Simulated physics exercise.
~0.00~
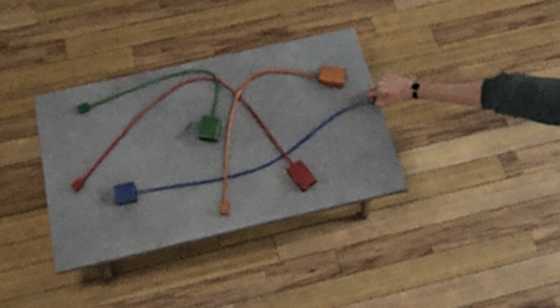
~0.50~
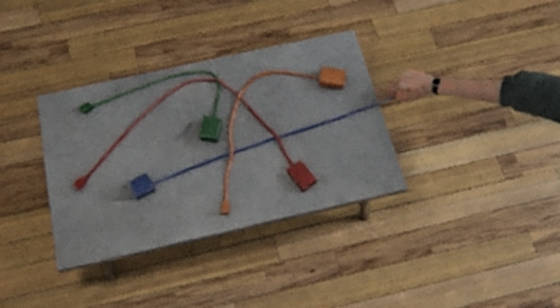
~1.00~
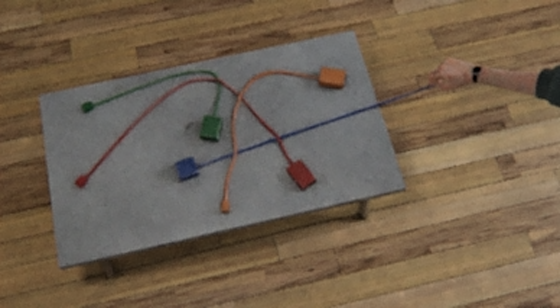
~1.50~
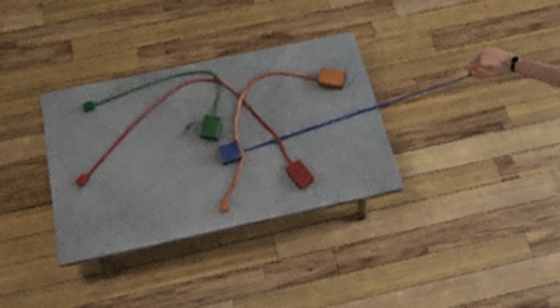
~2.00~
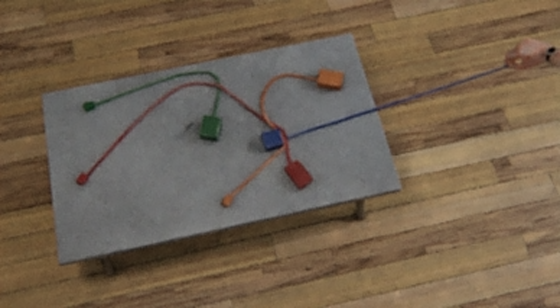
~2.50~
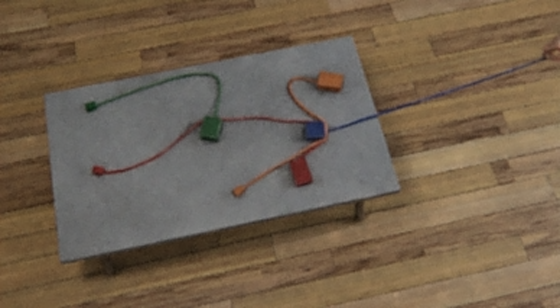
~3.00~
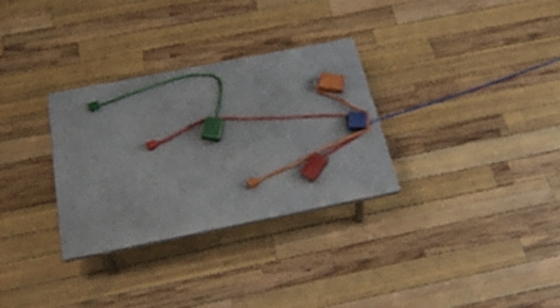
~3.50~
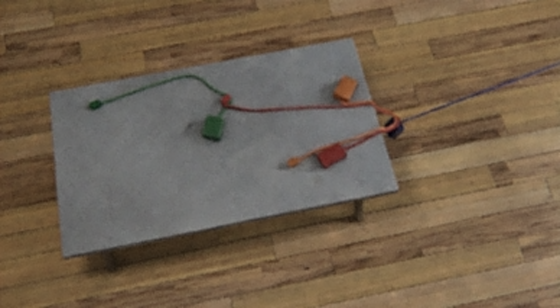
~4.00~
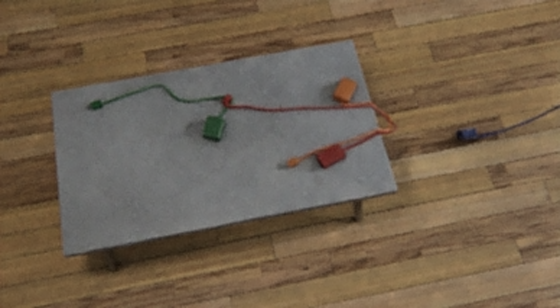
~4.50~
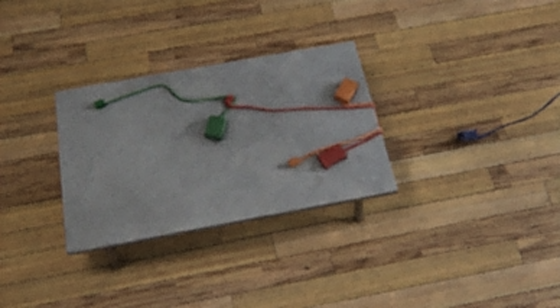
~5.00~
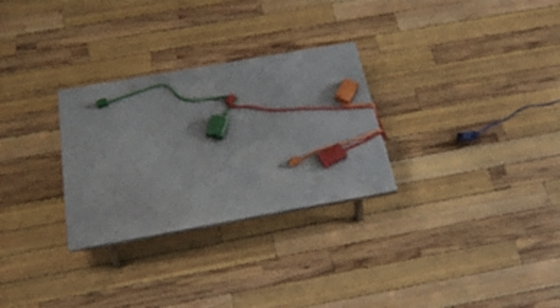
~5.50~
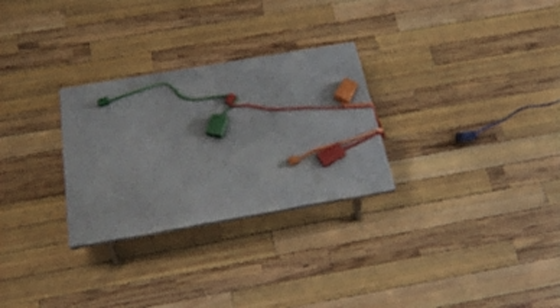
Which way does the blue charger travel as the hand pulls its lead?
The blue charger travels to the right, crossing the table and going over its right edge.
A blue lead is pulled by a hand off the right side of a grey table where green, red and orange leads lie tangled, and its charger slides right across the top. Passing through the middle, the blue charger catches the orange and red leads and drags their far ends along. The red charger shifts a little up and to the right, and the orange charger moves slightly too. The blue charger then tips over the right edge and comes away from the table. The other chargers stay on top, with the green one still in its place.
